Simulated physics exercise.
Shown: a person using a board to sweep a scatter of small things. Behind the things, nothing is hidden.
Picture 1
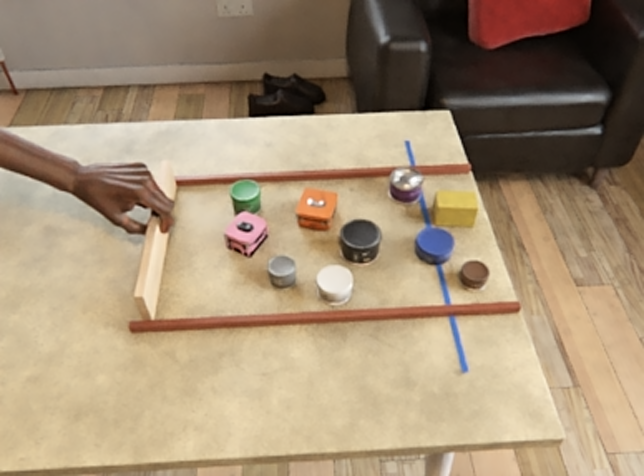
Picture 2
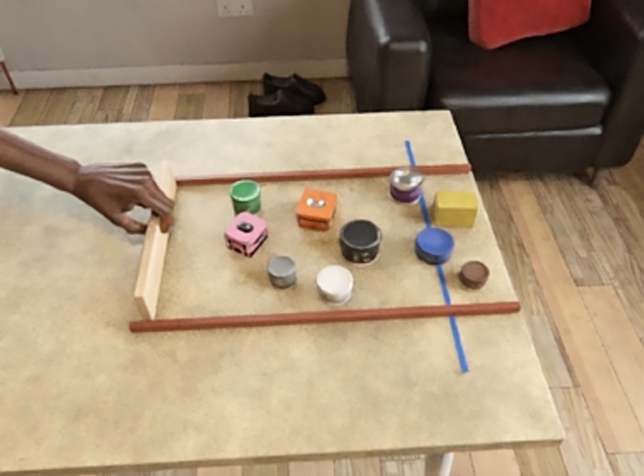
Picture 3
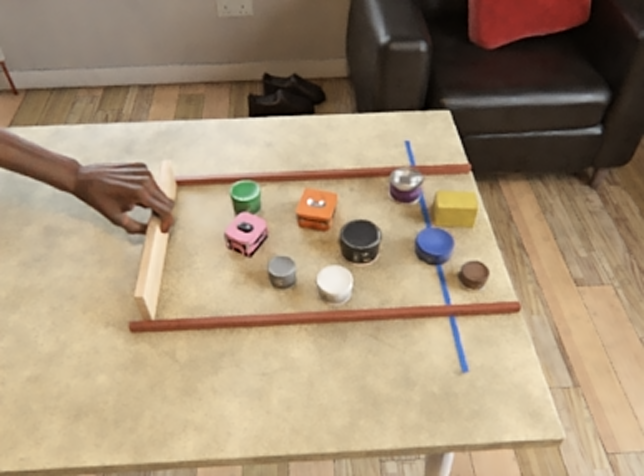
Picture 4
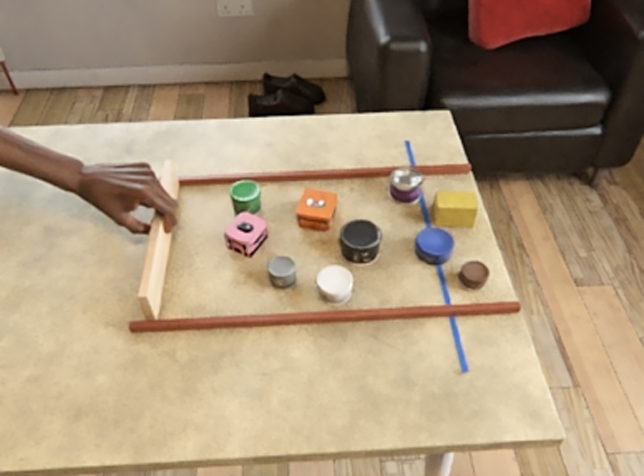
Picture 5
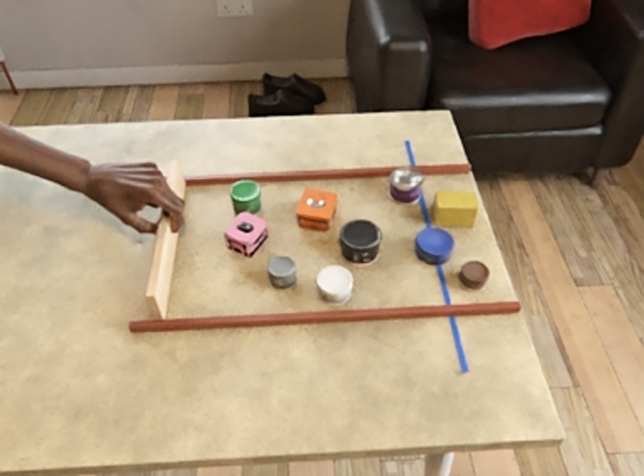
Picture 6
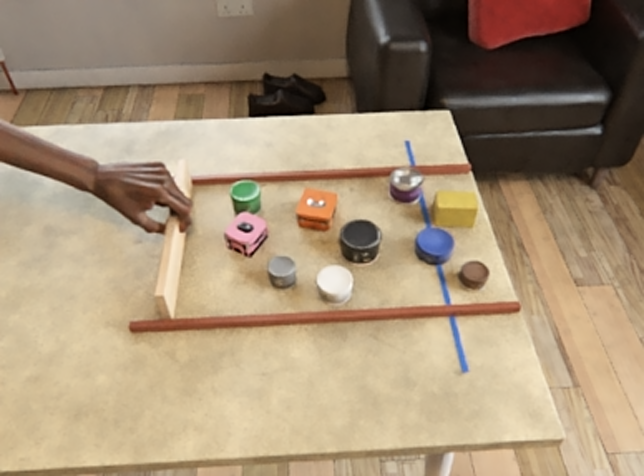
On a table between two reddish rails, a hand held a wooden board upright, then slid it slightly to the right toward a scatter of colorful pots and blocks, which all stayed still.
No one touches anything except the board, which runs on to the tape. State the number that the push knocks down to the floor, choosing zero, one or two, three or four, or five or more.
The number knocked down is one or two.
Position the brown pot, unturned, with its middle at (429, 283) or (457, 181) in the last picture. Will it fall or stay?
Order of tries: On, off.
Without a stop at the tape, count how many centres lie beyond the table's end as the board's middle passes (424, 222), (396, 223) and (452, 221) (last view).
Taking the three positions in turn, the counts come to 2, 0 and 3.
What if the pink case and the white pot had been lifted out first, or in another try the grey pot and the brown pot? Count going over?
First 0, then 1.
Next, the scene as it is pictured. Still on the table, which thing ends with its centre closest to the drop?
The foremost one is the orange case.
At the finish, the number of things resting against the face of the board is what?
Total: 4.
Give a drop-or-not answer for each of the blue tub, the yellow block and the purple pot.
Blue tub: Down; yellow block: Down; purple pot: Up.
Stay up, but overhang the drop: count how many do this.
I'd say 1 of them.
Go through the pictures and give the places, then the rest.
The first picture shows brown pot (474, 276); yellow block (455, 209); blue tub (434, 246); board (158, 234); tape (431, 235).
The second picture shows yellow block (455, 209); green pot (246, 199).
The third picture shows blue tub (434, 246); grey pot (282, 274).
The fourth picture shows brown pot (474, 276); black pot (360, 243).
The fifth picture shows yellow block (455, 209); white pot (335, 286).
The sixth picture shows brown pot (474, 276); yellow block (455, 209); blue tub (434, 246); board (176, 234); tape (431, 235).
A little later, none off yet; brown pot at rest near (474, 276); yellow block at rest near (455, 209); blue tub at rest near (434, 246).
When it is over, the number that fall off is one or two; down, blue tub and yellow block.
